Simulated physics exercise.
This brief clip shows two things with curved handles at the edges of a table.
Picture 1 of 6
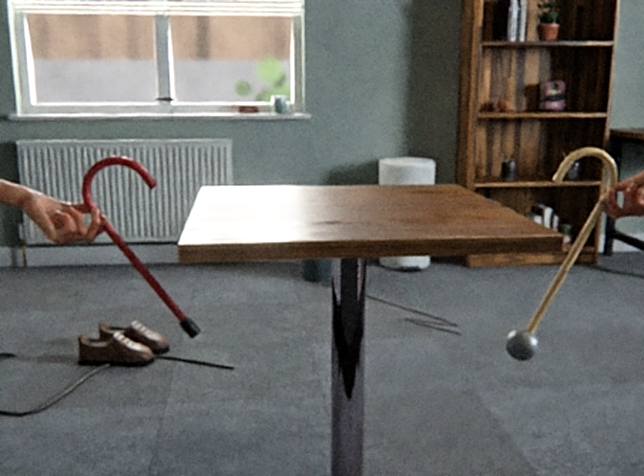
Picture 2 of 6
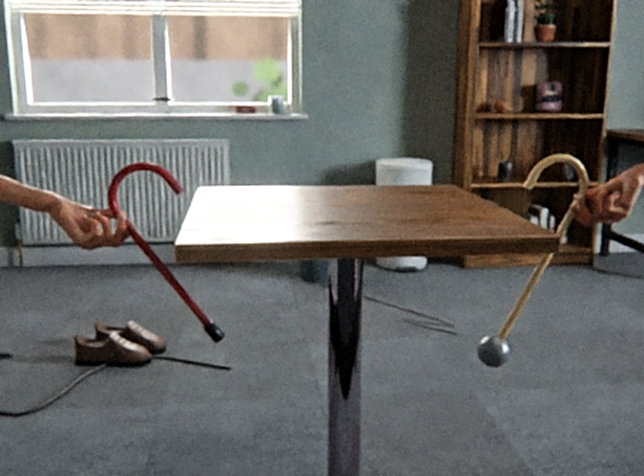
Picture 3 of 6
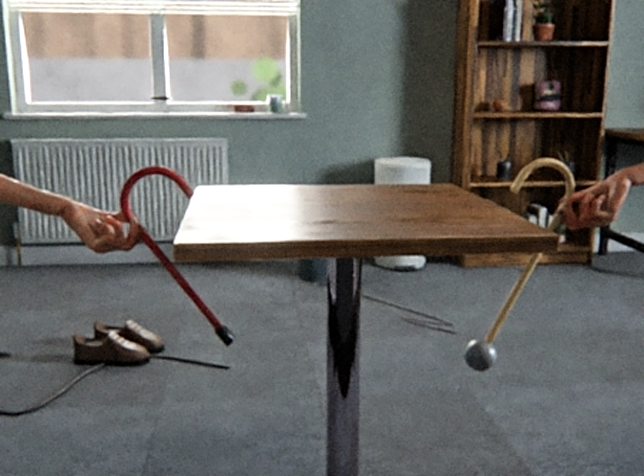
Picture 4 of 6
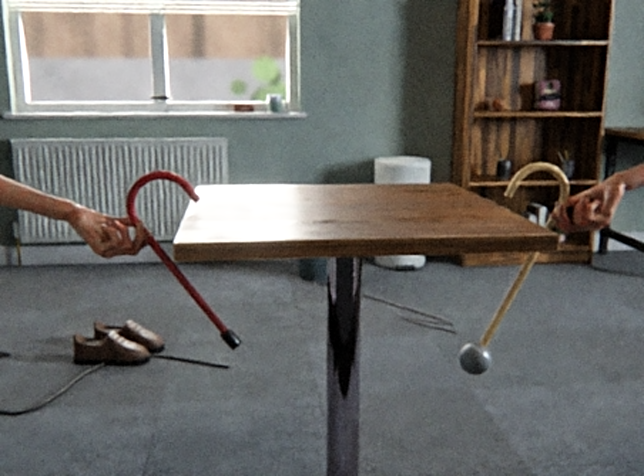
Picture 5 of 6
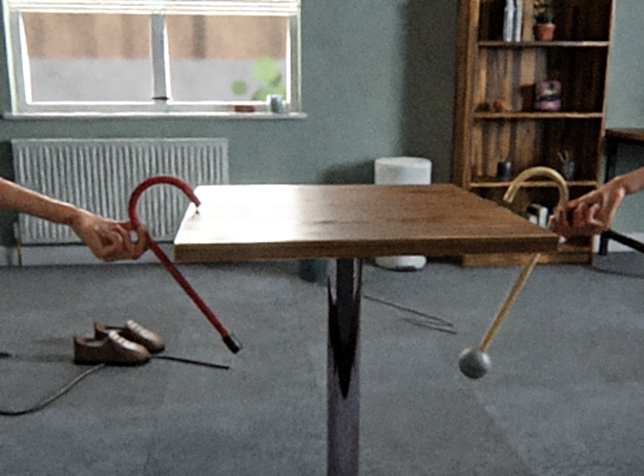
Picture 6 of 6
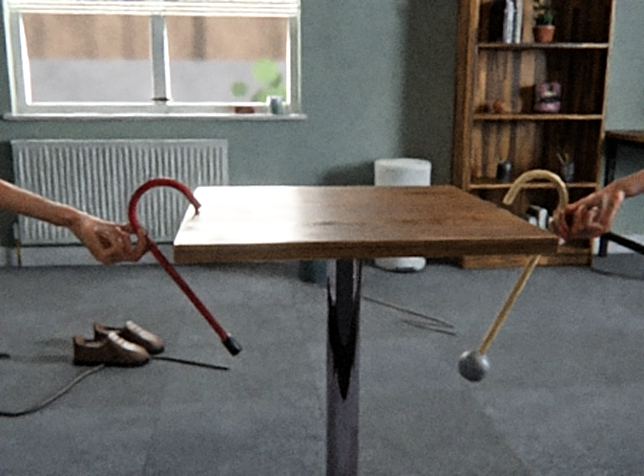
A red cane and a pale-handled ladle were moved inward by two hands, one on each side of a wooden table, until their curved ends were at its edges, both still held.
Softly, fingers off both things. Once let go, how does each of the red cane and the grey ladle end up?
The red cane stays hooked; the grey ladle falls off.
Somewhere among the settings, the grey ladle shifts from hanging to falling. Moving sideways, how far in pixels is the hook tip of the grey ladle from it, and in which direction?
Shift it left by around 12 pixels.
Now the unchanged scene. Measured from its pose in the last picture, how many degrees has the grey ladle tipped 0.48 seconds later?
I'd put it at around 30 degrees.
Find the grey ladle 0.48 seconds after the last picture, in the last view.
Near (539, 458).
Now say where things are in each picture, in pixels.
The first picture shows still on the way; red cane (158, 243); grey ladle (551, 254); table (349, 214).
The second picture shows still on the way; grey ladle (522, 261); table (346, 215).
The third picture shows still on the way; red cane (195, 252); table (345, 214).
The fourth picture shows still on the way; grey ladle (504, 268); table (345, 213).
The fifth picture shows still on the way; red cane (203, 260); table (345, 214).
The sixth picture shows in place, still held; red cane (202, 263); grey ladle (502, 276); table (345, 215).
Then, 0.32 s on from there, red cane at rest near (201, 263); grey ladle at the bottom near (493, 440).
Then, 0.48 s on from there, red cane at rest near (200, 263); grey ladle on its way down near (539, 458).
In the end, the red cane stays hooked on the edge, near (202, 263); the grey ladle falls to the floor.
